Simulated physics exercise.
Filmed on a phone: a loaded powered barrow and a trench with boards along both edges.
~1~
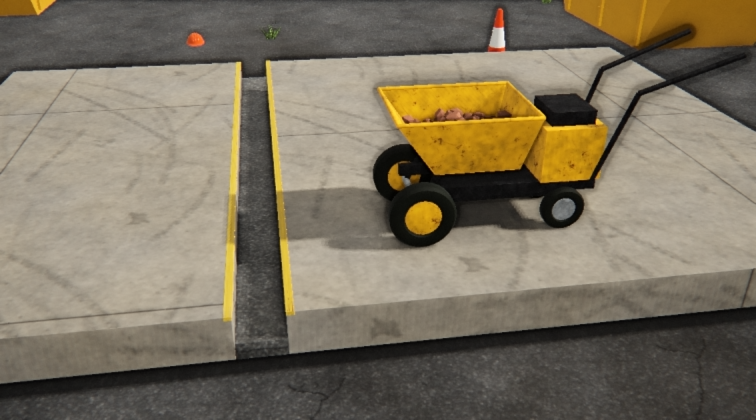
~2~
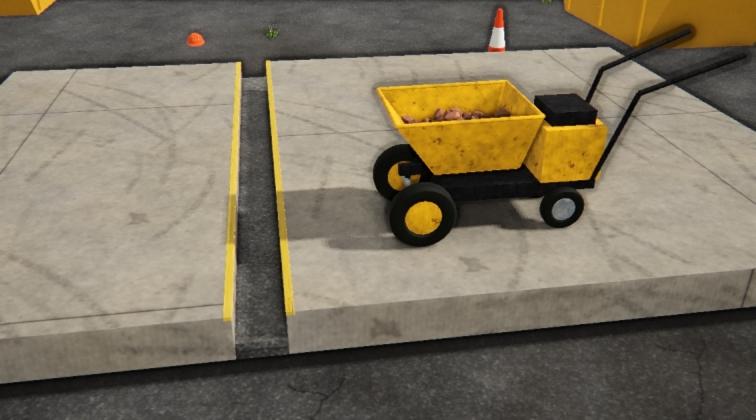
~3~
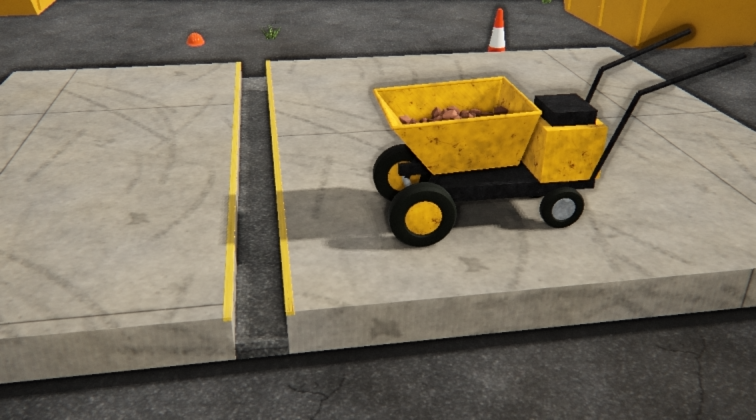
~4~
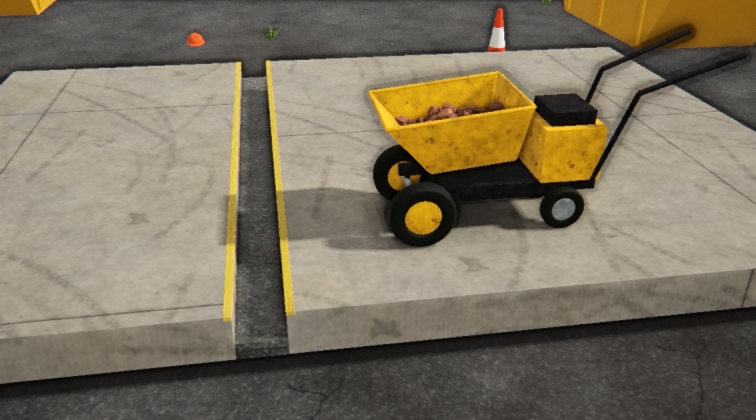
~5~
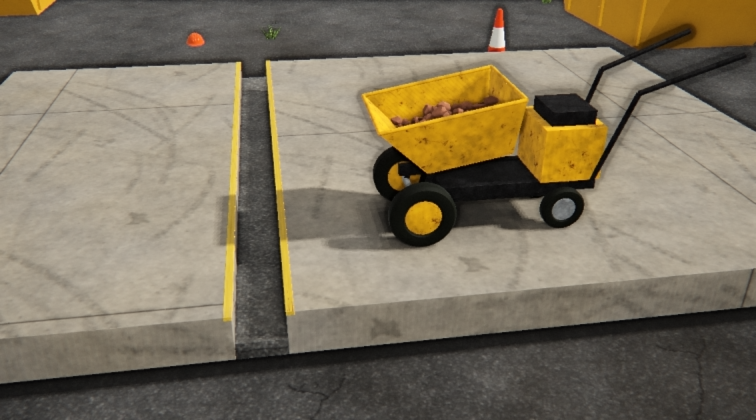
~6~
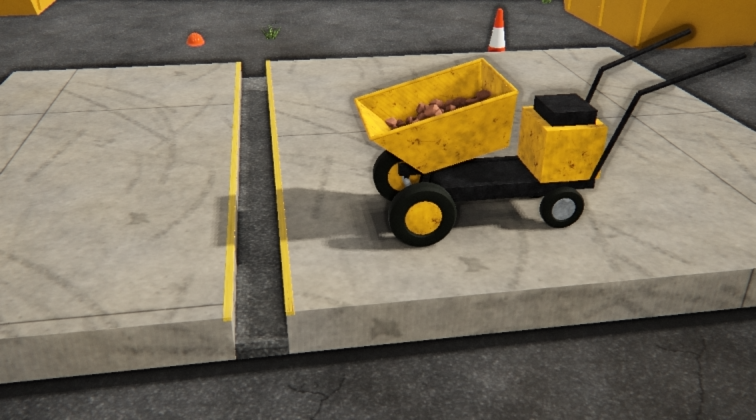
The yellow skip of a loaded barrow tilts gradually toward the left while its wheels stay still.
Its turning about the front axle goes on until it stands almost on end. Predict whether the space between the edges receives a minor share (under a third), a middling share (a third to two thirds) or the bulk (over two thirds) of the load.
It receives a middling share.
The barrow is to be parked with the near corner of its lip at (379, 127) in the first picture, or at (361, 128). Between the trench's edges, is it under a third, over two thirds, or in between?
In turn: Over two thirds; more than two thirds.
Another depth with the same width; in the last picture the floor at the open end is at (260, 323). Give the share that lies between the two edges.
About 40 percent.
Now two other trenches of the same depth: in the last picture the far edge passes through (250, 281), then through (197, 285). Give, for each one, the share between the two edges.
Estimated share: Try 1 approx. 50 in a hundred, try 2 approx. 60 in a hundred.
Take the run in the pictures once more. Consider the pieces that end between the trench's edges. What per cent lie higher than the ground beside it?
About 0 %.
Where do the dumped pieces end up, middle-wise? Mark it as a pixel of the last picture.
Somewhere close to (274, 241) in the last picture.
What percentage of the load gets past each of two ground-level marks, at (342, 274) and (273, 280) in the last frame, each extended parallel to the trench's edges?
I'd put it near 100 in a hundred, then near 50 in a hundred.
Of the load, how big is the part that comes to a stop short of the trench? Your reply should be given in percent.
My estimate is close to 45 in a hundred.
Just after the last frame, skip tipped steeply; every one in the skip.
A moment on, skip tipped steeply; almost all in the skip; about a tenth short of the trench; just a few falling.
Further on, skip tipped right over; roughly a quarter in the skip; roughly a third short of the trench; roughly a third in or heaped over the trench; just a few beyond it.
When it is over, skip tipped right over; roughly half short of the trench; roughly half in or heaped over the trench; just a few beyond it.
